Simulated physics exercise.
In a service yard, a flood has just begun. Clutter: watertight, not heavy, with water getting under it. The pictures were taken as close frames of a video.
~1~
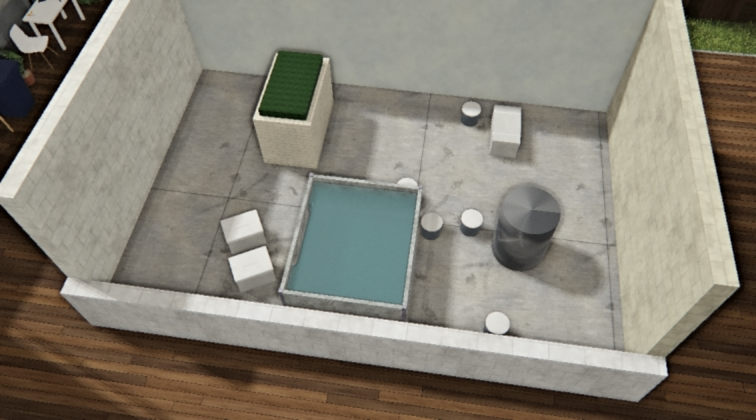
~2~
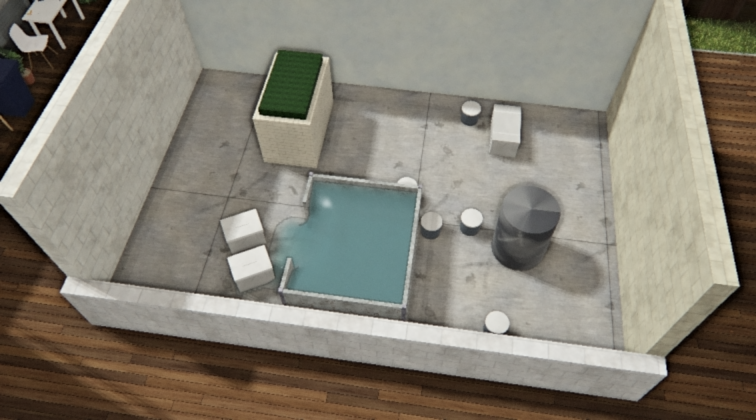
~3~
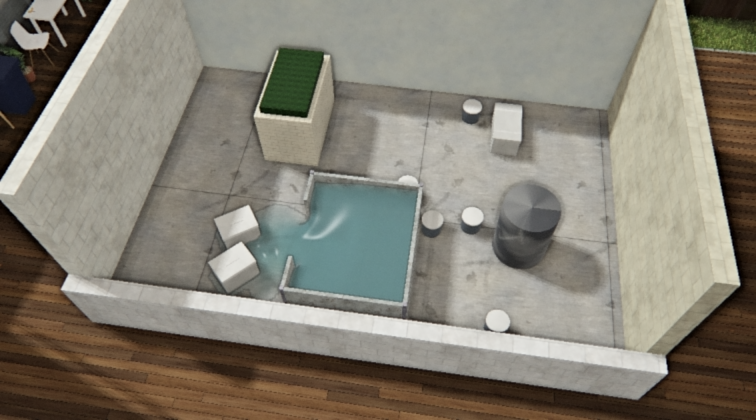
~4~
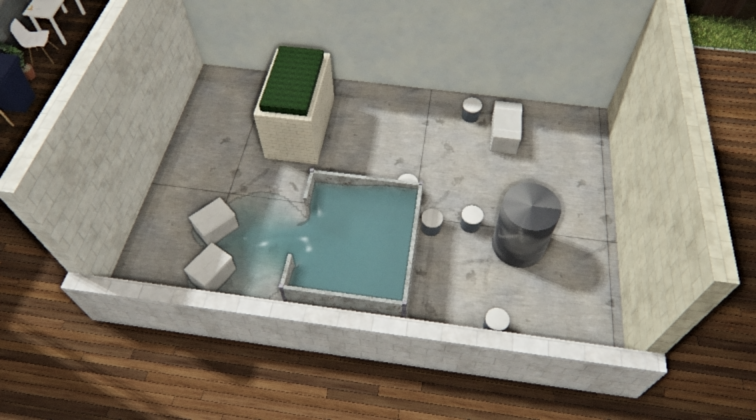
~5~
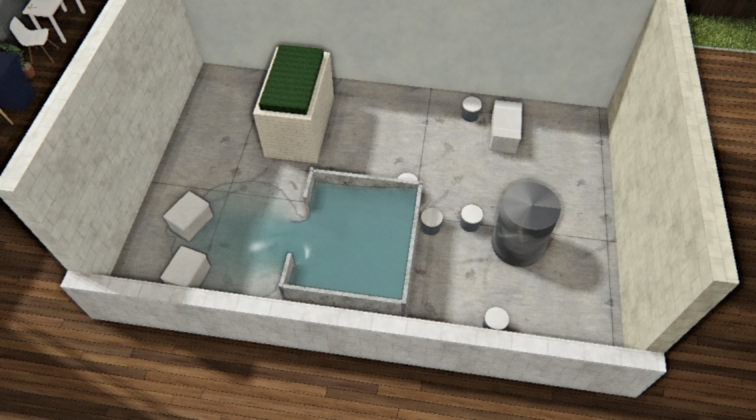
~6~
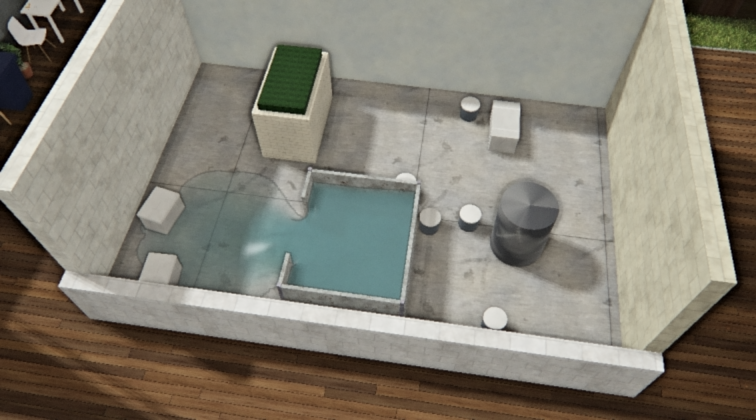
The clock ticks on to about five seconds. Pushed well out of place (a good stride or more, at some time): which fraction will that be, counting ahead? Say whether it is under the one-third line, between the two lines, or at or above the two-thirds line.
It is under the one-third line.
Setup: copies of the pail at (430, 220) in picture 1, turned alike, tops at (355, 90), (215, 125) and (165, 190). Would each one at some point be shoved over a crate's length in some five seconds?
Taking them one at a time: Gets driven off, then gets driven off, then gets driven off.
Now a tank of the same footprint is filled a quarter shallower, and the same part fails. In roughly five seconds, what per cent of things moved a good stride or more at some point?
Estimate: Around 20 in a hundred.
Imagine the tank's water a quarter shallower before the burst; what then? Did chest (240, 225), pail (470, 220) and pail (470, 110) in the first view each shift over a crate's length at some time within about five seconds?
The first reached the mark, the second stopped before it, the third stopped before it.
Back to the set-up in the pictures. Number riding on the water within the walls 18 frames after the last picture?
2 in all.
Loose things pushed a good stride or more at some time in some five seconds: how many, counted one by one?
2 in total.
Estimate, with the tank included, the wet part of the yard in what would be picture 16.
35 per cent.
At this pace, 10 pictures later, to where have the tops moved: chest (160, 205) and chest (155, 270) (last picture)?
The first top is near (137, 184) and the second near (127, 224).
A moment on, 2 of 8 are well off their spots; 2 afloat.
Next, 2 of 8 are well off their spots; 2 afloat.
Later, 2 of 8 are well off their spots; 2 afloat.
In the end, 2 of 8 are well off their spots, and 2 have been at some point; 2 afloat.
